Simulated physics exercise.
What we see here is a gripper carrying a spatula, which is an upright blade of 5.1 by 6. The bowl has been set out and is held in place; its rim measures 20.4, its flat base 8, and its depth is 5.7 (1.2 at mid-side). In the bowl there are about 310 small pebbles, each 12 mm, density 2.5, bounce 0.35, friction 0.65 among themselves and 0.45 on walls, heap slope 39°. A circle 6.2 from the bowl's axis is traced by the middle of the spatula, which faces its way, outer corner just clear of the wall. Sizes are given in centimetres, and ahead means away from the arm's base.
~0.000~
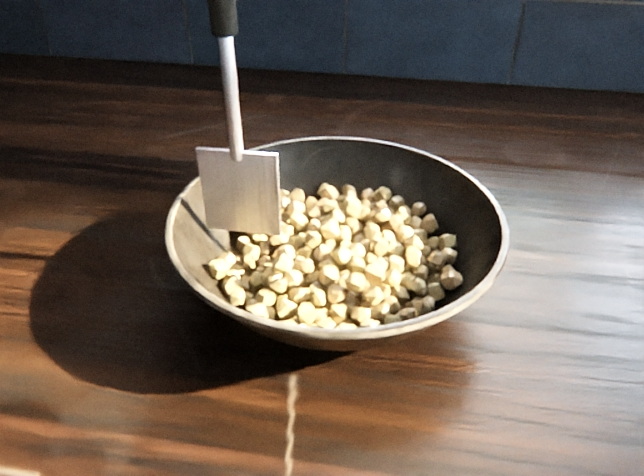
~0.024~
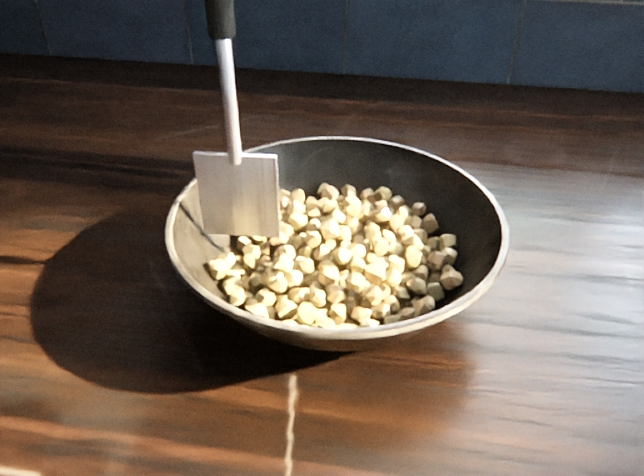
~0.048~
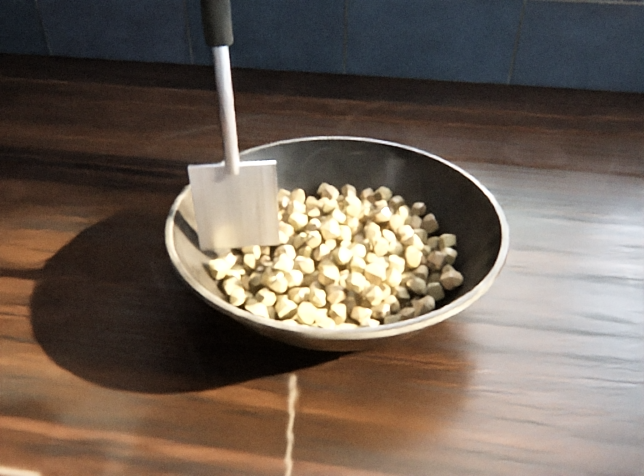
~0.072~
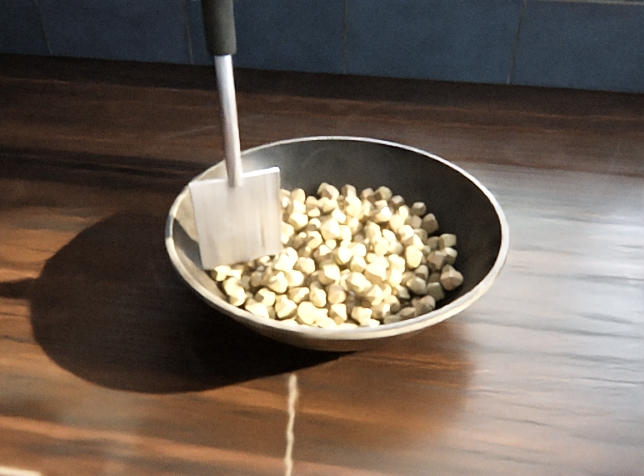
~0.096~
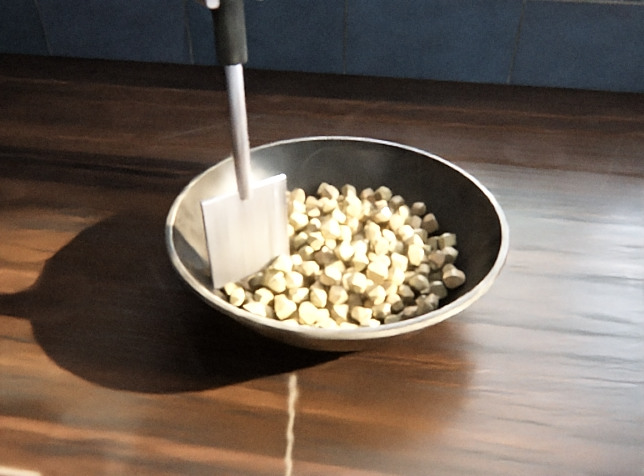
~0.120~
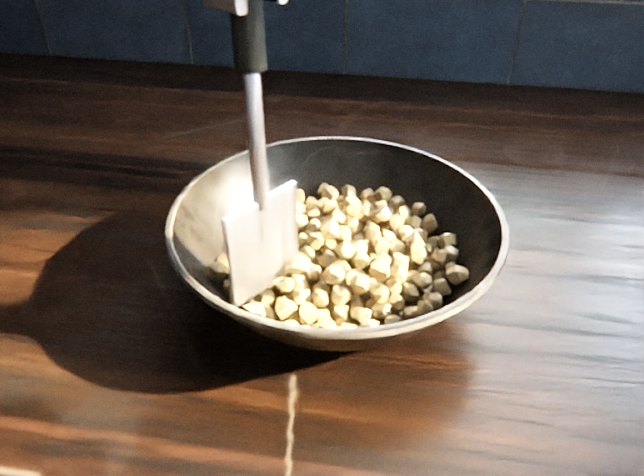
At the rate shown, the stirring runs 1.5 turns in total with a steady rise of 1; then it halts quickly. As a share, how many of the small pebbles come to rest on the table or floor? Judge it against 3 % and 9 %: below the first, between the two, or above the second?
Between 3 and 9 %.
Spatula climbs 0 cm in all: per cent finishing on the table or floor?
Estimate: Close to 15 %.
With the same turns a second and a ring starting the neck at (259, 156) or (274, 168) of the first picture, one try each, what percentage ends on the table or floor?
First try about 25 per cent, second try about 15 per cent.
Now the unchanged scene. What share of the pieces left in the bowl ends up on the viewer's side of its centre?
I'd put it at roughly 50 per cent.
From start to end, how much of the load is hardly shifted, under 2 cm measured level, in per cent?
Roughly 80 percent of the load.
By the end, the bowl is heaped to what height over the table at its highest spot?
I'd guess close to 4.5 centimetres.
By 0.45 s, 246° round, highest piece 7 above the table; 307 in the bowl, 1 on the table or floor, 4 in flight or on the tool.
By 0.77 s, 74° round, highest piece 7 above the table; 297 in the bowl, 12 on the table or floor, 3 in flight or on the tool.
By 1.14 s, 180° round, highest piece 4 above the table; 295 in the bowl, 17 on the table or floor.
By 1.84 s, 180° round, highest piece 4 above the table; 295 in the bowl, 17 on the table or floor.
Final count, 295 in the bowl, 17 on the table or floor. That is 5 % on the table or floor.
